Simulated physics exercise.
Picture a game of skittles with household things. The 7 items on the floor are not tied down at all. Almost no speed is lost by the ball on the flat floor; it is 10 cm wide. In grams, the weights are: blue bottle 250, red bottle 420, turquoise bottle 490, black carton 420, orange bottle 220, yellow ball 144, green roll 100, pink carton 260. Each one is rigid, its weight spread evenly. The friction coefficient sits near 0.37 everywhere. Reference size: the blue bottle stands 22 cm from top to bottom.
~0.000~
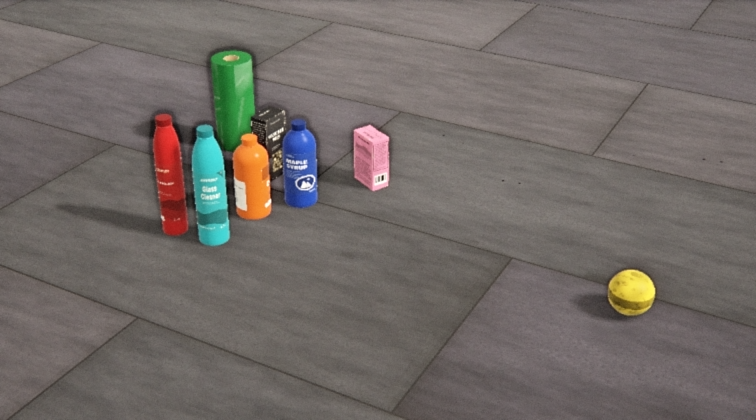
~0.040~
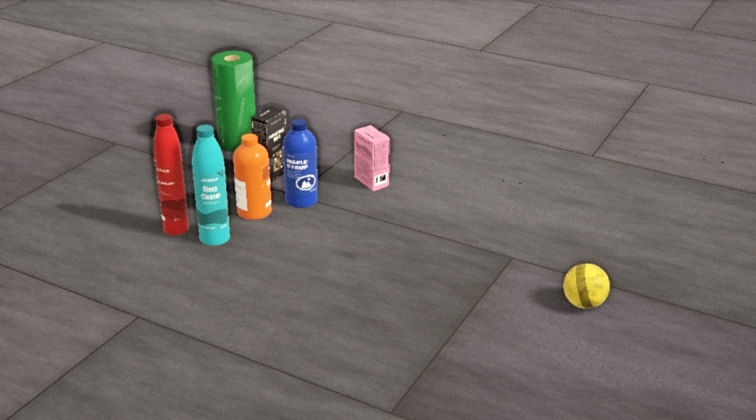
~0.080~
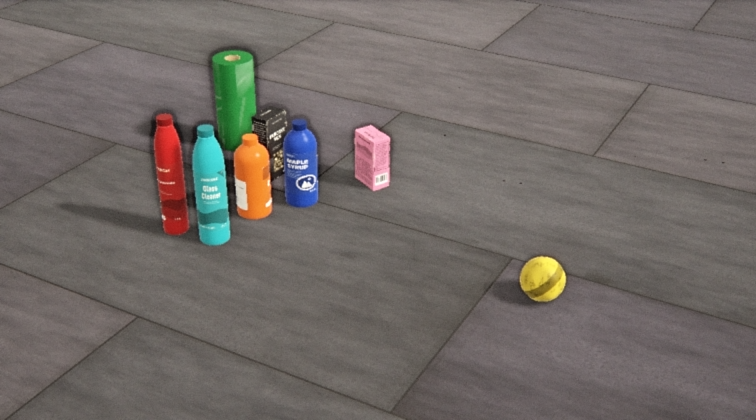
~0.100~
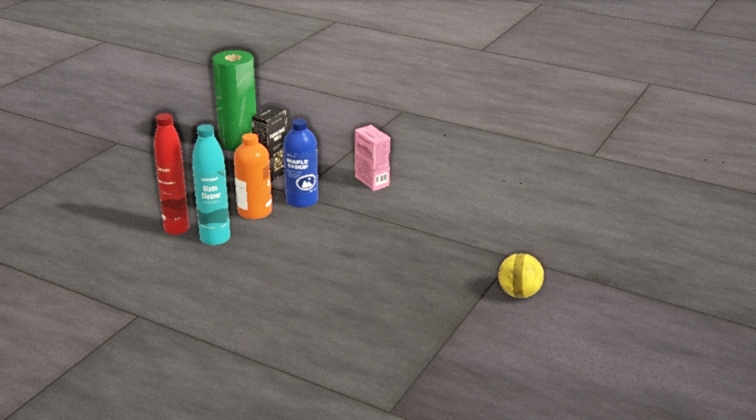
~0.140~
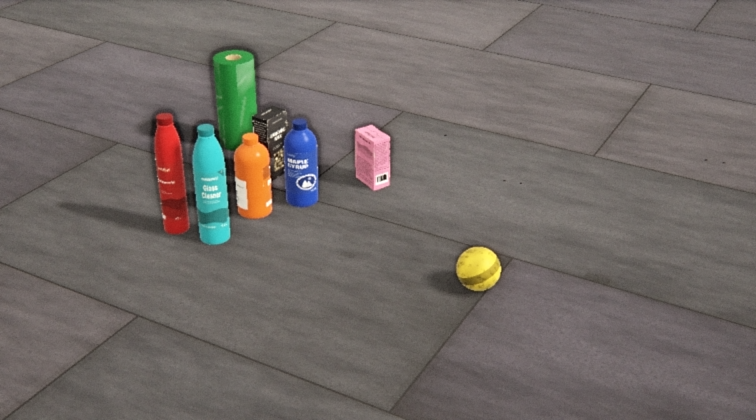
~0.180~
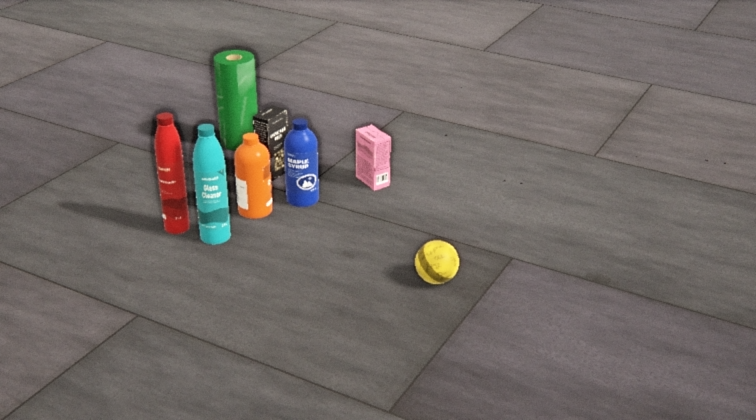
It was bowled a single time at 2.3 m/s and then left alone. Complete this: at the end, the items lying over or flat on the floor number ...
... zero.
Around 0.58 s, 100 cm rolled; yellow ball near (180, 244); turquoise bottle at 6° to upright.
Around 1.28 s, 146 cm rolled; turquoise bottle shifted 3 cm.
Around 2.08 s, 202 cm rolled; turquoise bottle shifted 3 cm.
Finally (2.6 s), all 7 still in place (within 8 cm). Final places as that camera would see them, blue bottle near (301, 162), red bottle near (171, 174).
